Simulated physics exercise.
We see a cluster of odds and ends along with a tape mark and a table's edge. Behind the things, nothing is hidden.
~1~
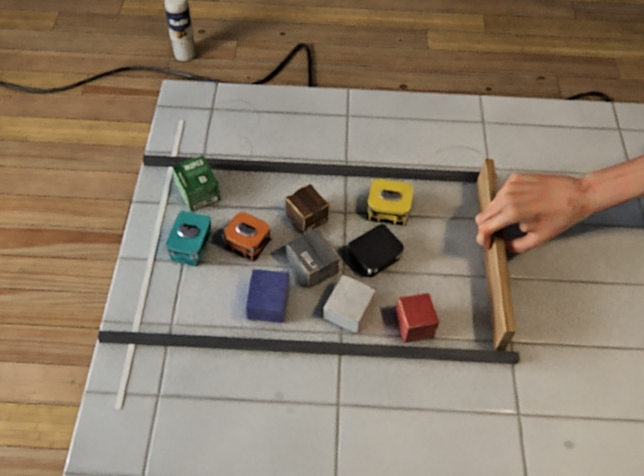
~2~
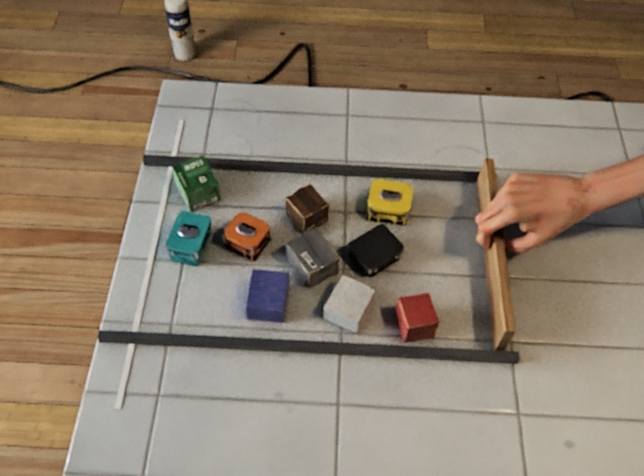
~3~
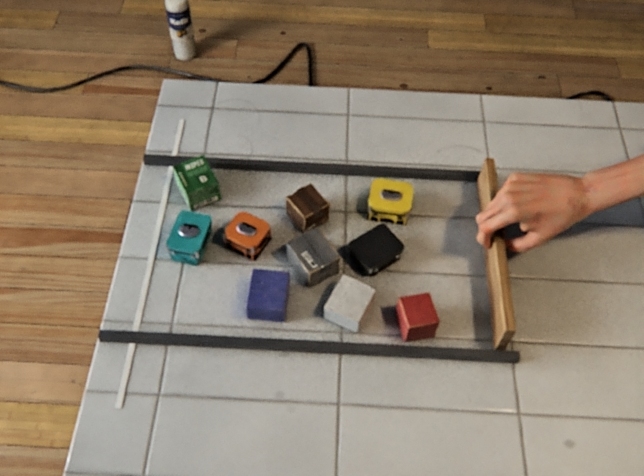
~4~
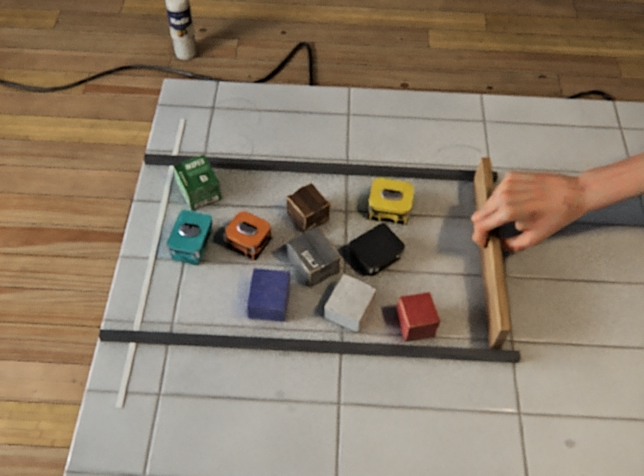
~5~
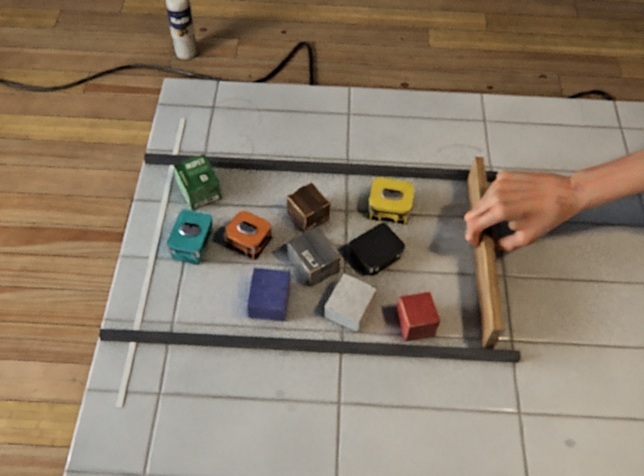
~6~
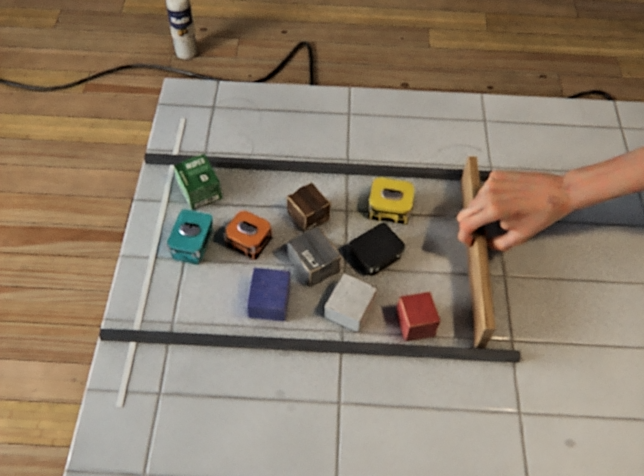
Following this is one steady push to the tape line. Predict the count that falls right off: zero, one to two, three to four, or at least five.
Falling ones: Five or beyond.
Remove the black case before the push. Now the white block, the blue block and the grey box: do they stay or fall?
So: The white block goes down, the blue block goes down, the grey box does not drop.
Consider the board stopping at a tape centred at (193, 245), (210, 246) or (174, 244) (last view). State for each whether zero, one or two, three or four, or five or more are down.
Place by place, the answers come out as three or four; one or two; 5 or more.
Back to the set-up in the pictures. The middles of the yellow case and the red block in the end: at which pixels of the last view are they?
In order, first (144, 189), then (122, 300).
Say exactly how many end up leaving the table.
That makes a total of 7.
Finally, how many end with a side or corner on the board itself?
Number: 3.
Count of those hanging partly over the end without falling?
It totals 2.
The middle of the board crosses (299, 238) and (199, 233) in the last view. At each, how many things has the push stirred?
That gives 9 for the first and 10 for the second.
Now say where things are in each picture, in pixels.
Green box (197, 183); turquoise case (190, 238); orange case (247, 236); board (494, 250); tape (154, 245), in the first frame.
Turquoise case (190, 238); white block (350, 304), in the second frame.
Orange case (248, 236); yellow case (390, 202), in the third frame.
Green box (198, 182); blue block (269, 295), in the fourth frame.
Turquoise case (191, 237); board (483, 248), in the fifth frame.
Green box (198, 182); turquoise case (192, 237); orange case (249, 235); board (476, 247); tape (155, 243), in the sixth frame.
Soon after, none off yet; green box at rest near (198, 182); turquoise case at rest near (192, 237); orange case at rest near (249, 235).
Then, none off yet; green box moving near (193, 178); turquoise case moved about its own width near (140, 242); orange case moved well along near (171, 229).
At rest, the number that fall off is five or more; fallen, white block, grey box, brown box, blue block, orange case, turquoise case and green box.
